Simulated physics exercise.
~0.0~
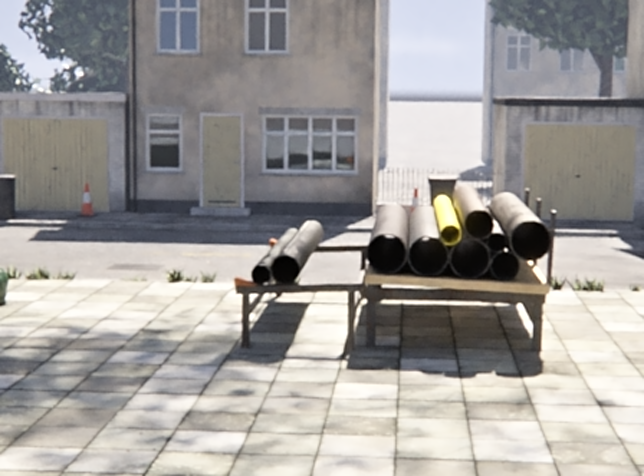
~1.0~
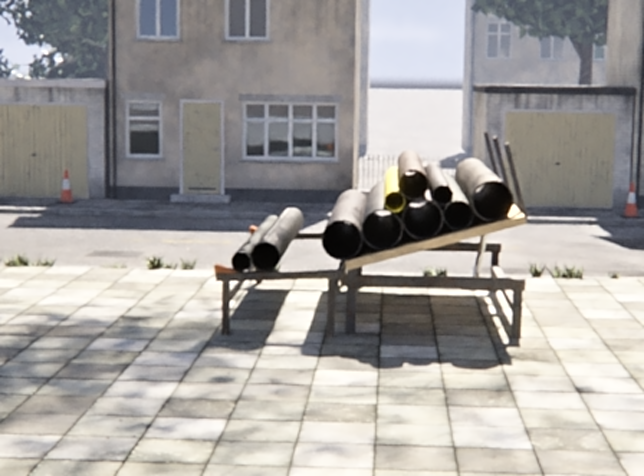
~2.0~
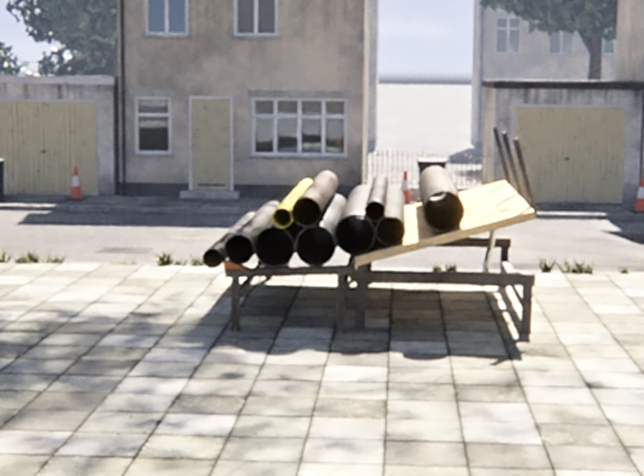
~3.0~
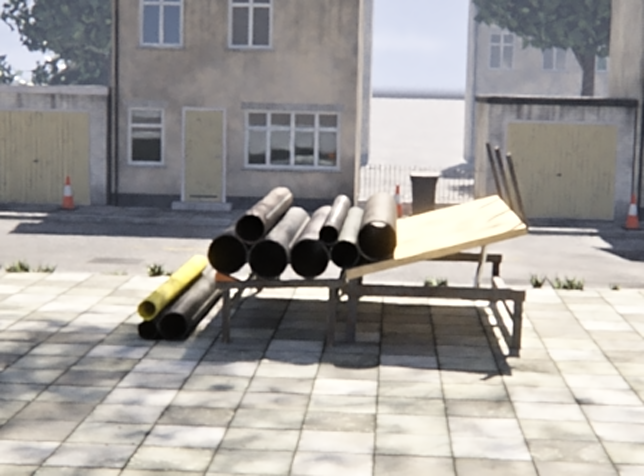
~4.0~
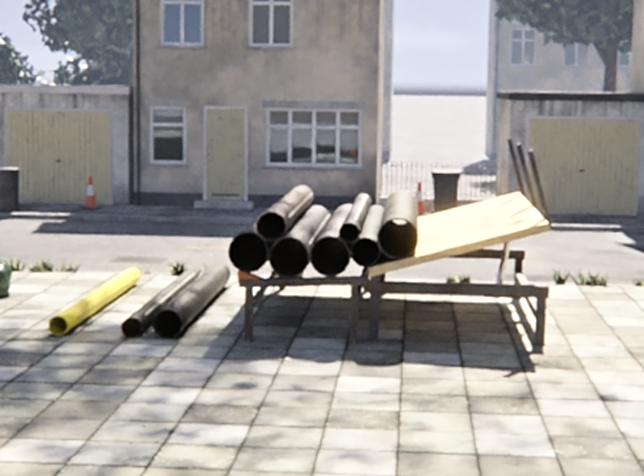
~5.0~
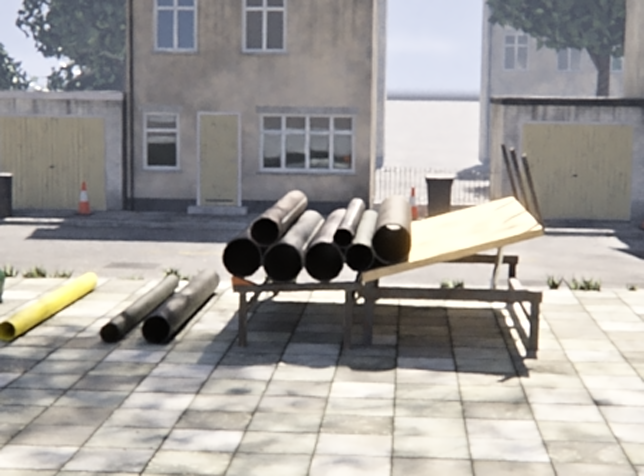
We see dark pipes and one yellow pipe stacked on a wooden table in a paved yard as its top tilts up on the right, rolling them left until the yellow and two dark ones drop off the far end onto the paving, yellow lying farthest left.
